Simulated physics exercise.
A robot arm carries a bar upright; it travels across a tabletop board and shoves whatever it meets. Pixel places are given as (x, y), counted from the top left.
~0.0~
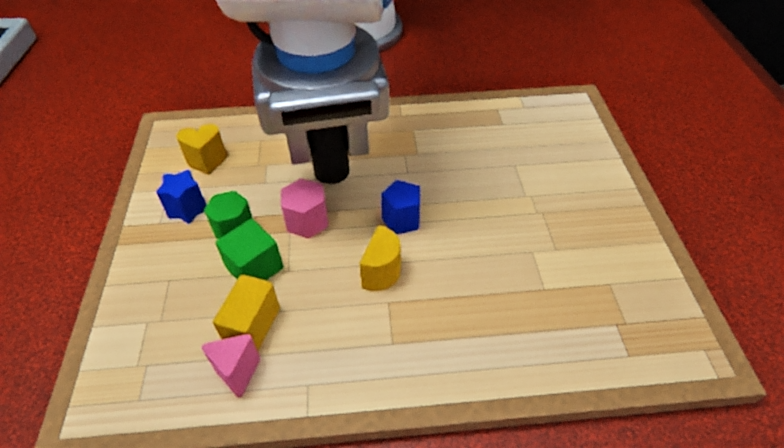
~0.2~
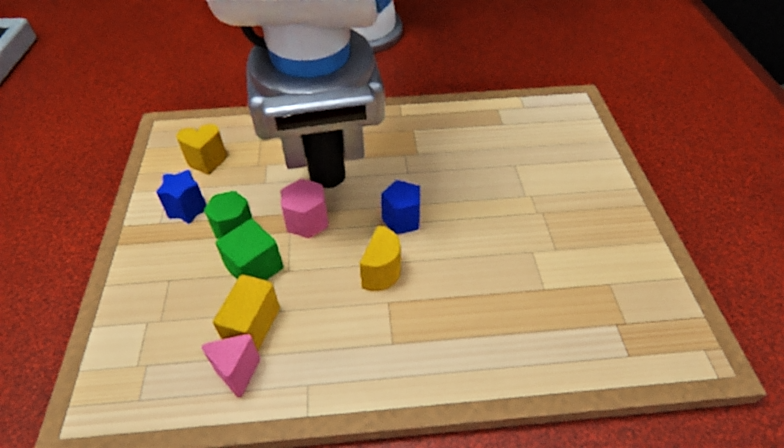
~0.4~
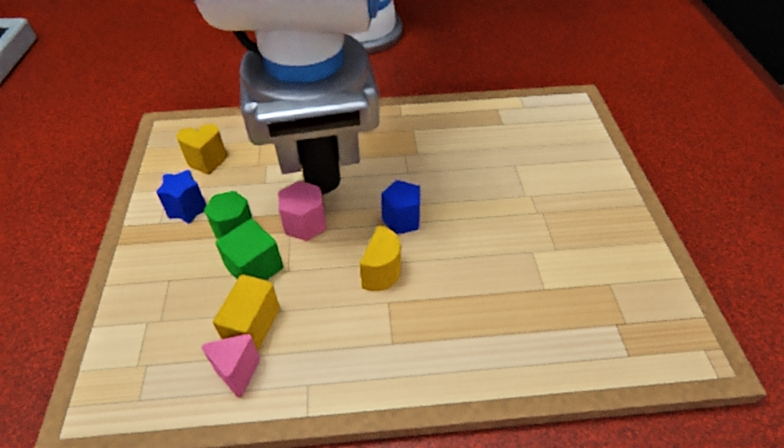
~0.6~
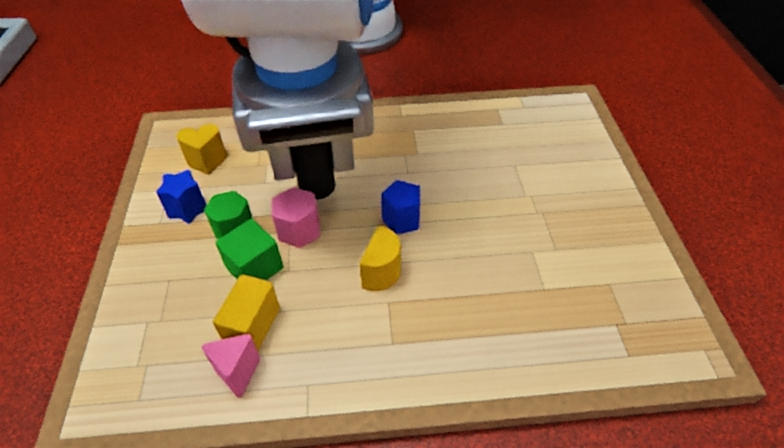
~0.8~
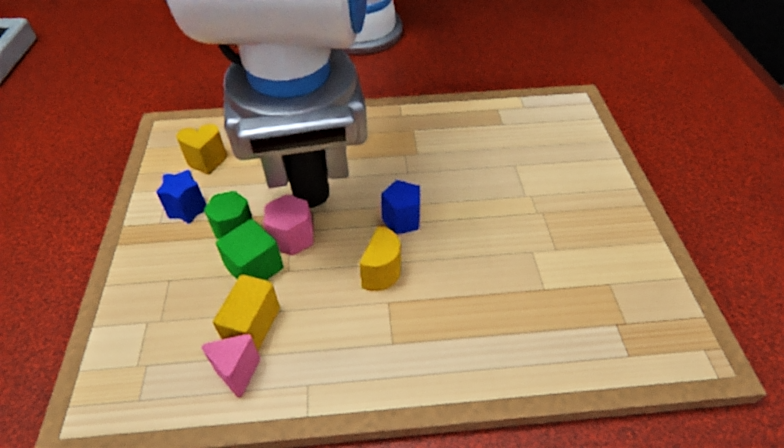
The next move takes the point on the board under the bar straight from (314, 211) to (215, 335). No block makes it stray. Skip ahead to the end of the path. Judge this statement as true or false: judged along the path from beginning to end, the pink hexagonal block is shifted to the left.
False - the claim does not hold.
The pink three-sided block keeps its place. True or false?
Answer: False.
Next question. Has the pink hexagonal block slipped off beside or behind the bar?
No.
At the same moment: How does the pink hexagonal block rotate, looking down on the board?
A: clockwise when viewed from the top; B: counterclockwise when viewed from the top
A (clockwise when viewed from the top)
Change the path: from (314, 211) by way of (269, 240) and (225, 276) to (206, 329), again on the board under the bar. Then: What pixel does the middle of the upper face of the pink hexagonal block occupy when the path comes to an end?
Around (157, 343).
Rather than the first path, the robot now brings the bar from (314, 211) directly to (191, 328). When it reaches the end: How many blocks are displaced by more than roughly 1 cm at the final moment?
Three or more.
The first path, step by step. One third of the way, bar (279, 231); green four-sided block (204, 275); pink hexagonal block (245, 249), turned 15° clockwise.
Two thirds of the way, bar (246, 273); pink three-sided block (236, 372), turned 20° anticlockwise; yellow oblong block (225, 331), turned 50° anticlockwise; green four-sided block (150, 306), turned 15° clockwise; pink hexagonal block (201, 289), turned 35° clockwise.
At the end, bar (208, 320); pink three-sided block (246, 390), turned 50° anticlockwise; yellow oblong block (213, 360), turned 80° anticlockwise; green four-sided block (100, 325), turned 40° clockwise; pink hexagonal block (150, 329), turned 65° clockwise.
